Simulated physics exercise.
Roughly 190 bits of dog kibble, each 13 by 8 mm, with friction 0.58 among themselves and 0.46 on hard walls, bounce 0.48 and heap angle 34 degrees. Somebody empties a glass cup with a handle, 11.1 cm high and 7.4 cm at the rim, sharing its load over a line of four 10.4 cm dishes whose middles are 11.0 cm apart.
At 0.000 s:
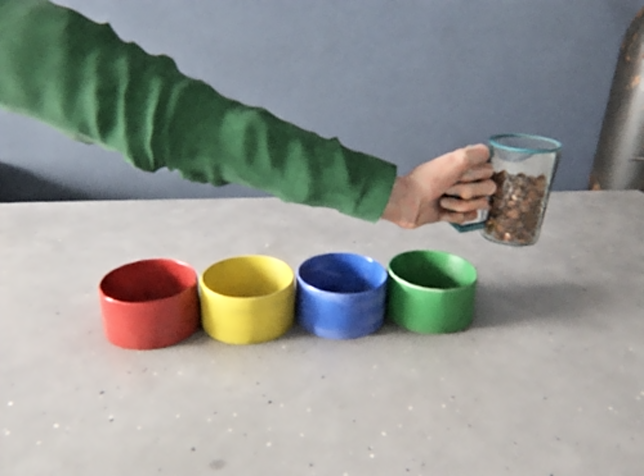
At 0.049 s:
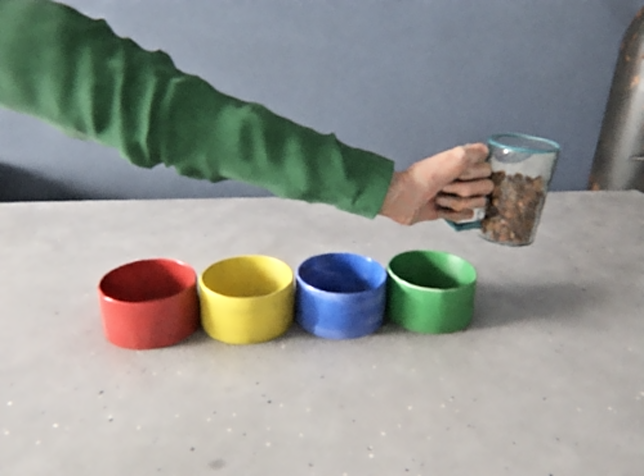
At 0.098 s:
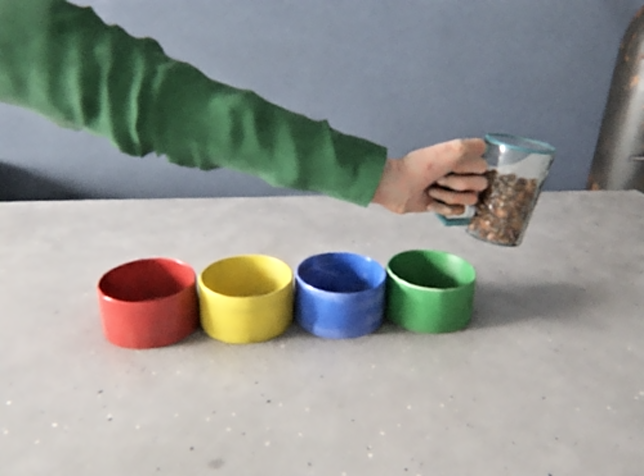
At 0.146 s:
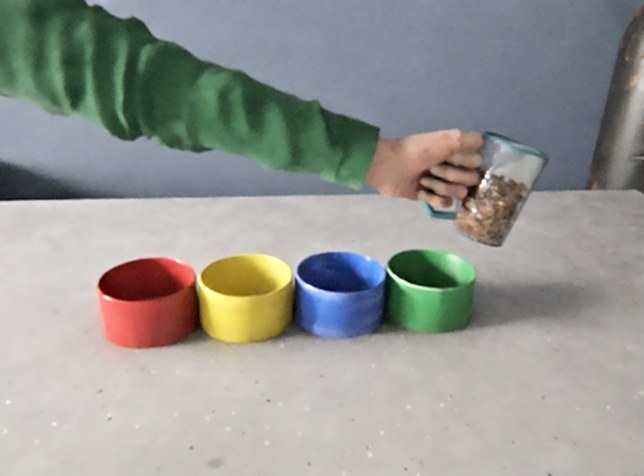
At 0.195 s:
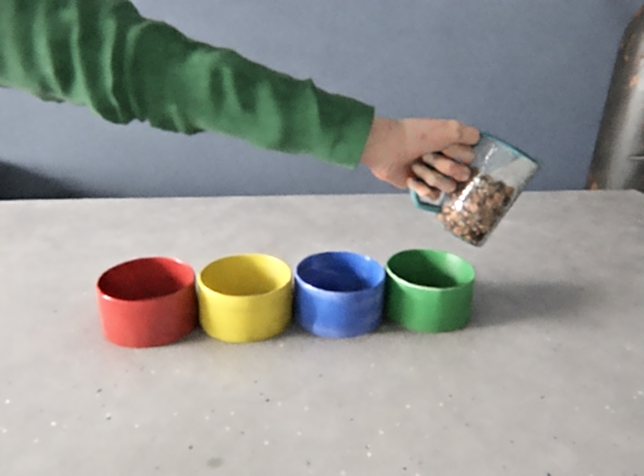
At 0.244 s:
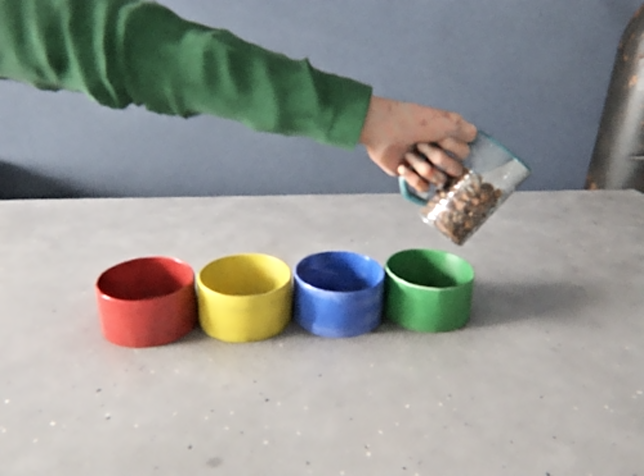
A hand at the end of a green-sleeved arm, reaching in from the upper left, holds a clear handled cup of brown kibble above a pale speckled counter, seen from the front and slightly above. Red, yellow, blue and green dishes stand in a row from left to right before a blue-grey wall. The hand moves the cup a little leftward, tilting it clockwise while the pieces shift inside, and the view stays still.
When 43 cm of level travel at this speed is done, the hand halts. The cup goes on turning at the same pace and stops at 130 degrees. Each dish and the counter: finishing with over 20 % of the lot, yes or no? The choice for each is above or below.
Red - below it, blue - above it, green - below it, yellow - below it, counter - below it.
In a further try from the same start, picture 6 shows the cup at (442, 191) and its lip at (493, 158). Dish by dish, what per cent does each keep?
The red dish keeps 60, the blue dish 0, the green dish 0 and the yellow dish 20.
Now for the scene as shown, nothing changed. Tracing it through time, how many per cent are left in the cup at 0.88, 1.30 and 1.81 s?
Approx. 45 / 0 / 0 percent.
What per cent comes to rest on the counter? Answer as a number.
I'd reckon around 0 per cent.
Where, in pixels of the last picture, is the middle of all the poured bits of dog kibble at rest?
Approximately (344, 298) in the last picture.
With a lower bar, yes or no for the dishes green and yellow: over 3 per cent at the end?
Note - green affirmative, yellow negative.
After 0.88 s, tilt 130 degrees; cup holds 45 %, blue 40 %, green 10 %.
After 1.30 s, tilt 130 degrees; cup holds 0 %, blue 85 %, green 10 %.
Then, at 1.81 s, tilt 130 degrees; cup holds 0 %, blue 85 %, green 10 %.
In the end, at 2.1 s, red 0 %, blue 85 %, green 10 %, yellow 0 %, counter 0 %.
